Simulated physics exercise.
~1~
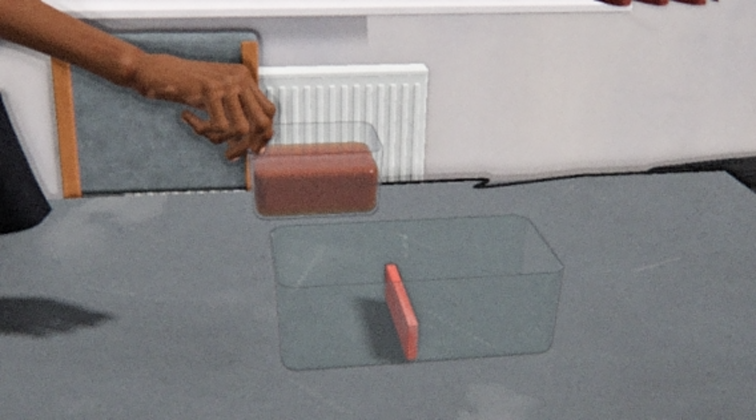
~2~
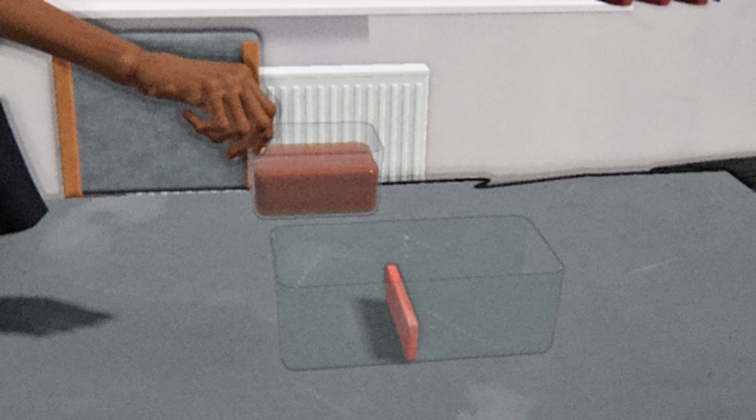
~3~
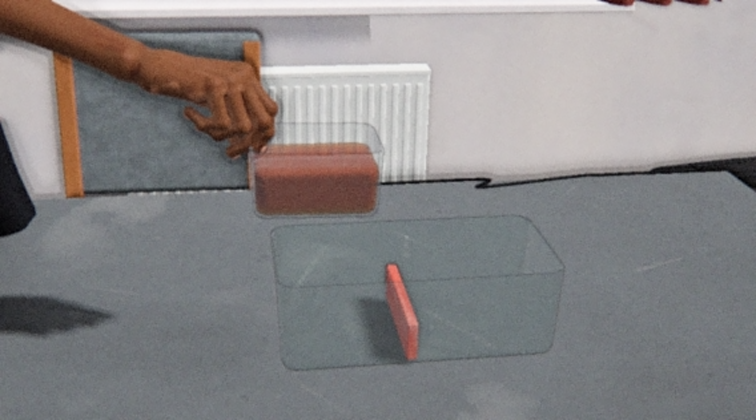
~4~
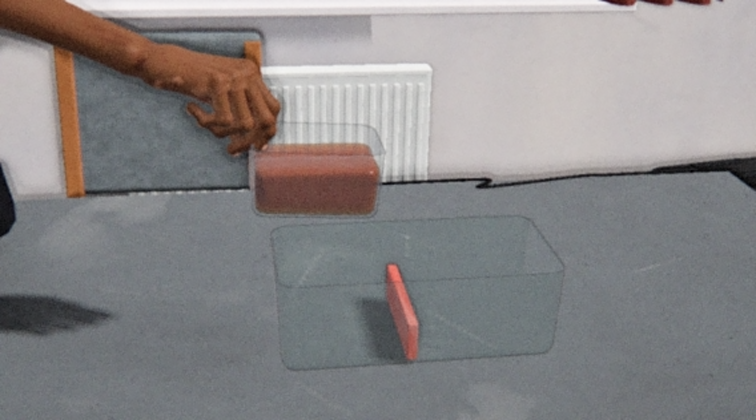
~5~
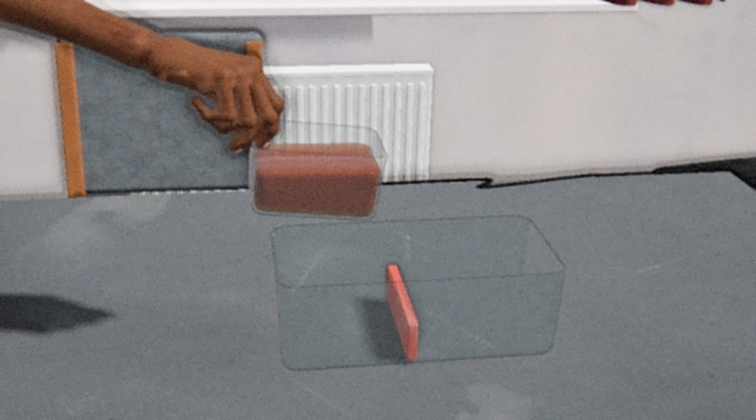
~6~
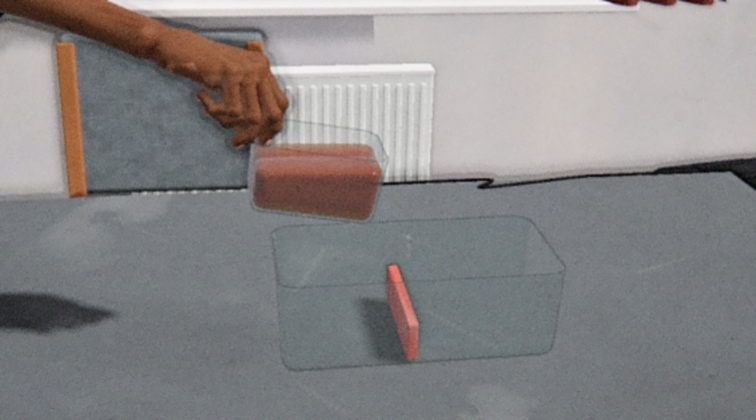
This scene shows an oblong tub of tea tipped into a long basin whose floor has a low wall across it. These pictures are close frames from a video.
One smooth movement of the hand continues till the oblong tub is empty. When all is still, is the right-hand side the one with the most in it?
Yes, the right side has the most.
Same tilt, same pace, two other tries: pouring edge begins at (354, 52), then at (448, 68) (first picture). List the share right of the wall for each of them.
The first gives 65 %, the second 95 %.
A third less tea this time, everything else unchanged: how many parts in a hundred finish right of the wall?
The share comes to roughly 50 per cent.
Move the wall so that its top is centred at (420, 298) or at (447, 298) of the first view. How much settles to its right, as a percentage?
Well, it's close to 55 per cent for the first one, then 5 per cent for the other.
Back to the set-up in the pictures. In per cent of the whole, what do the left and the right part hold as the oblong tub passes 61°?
Left part 0 %; right part 10 %.
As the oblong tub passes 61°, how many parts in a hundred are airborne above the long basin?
Around 25 in a hundred, more or less.
A moment on, the tilt is 61° and 64 per cent is still to pour, 0 is left of the wall and 10 right of it.
Next, the tilt is 93° and 16 per cent is still to pour, 10 is left of the wall and 68 right of it.
Then the tilt is 99° and 2 per cent is still to pour, 27 is left of the wall and 69 right of it.
Later the tilt is 99° and 0 per cent is still to pour, 31 is left of the wall and 69 right of it.
In the end 31 per cent lies left of the wall, 69 right of it and 0 outside.
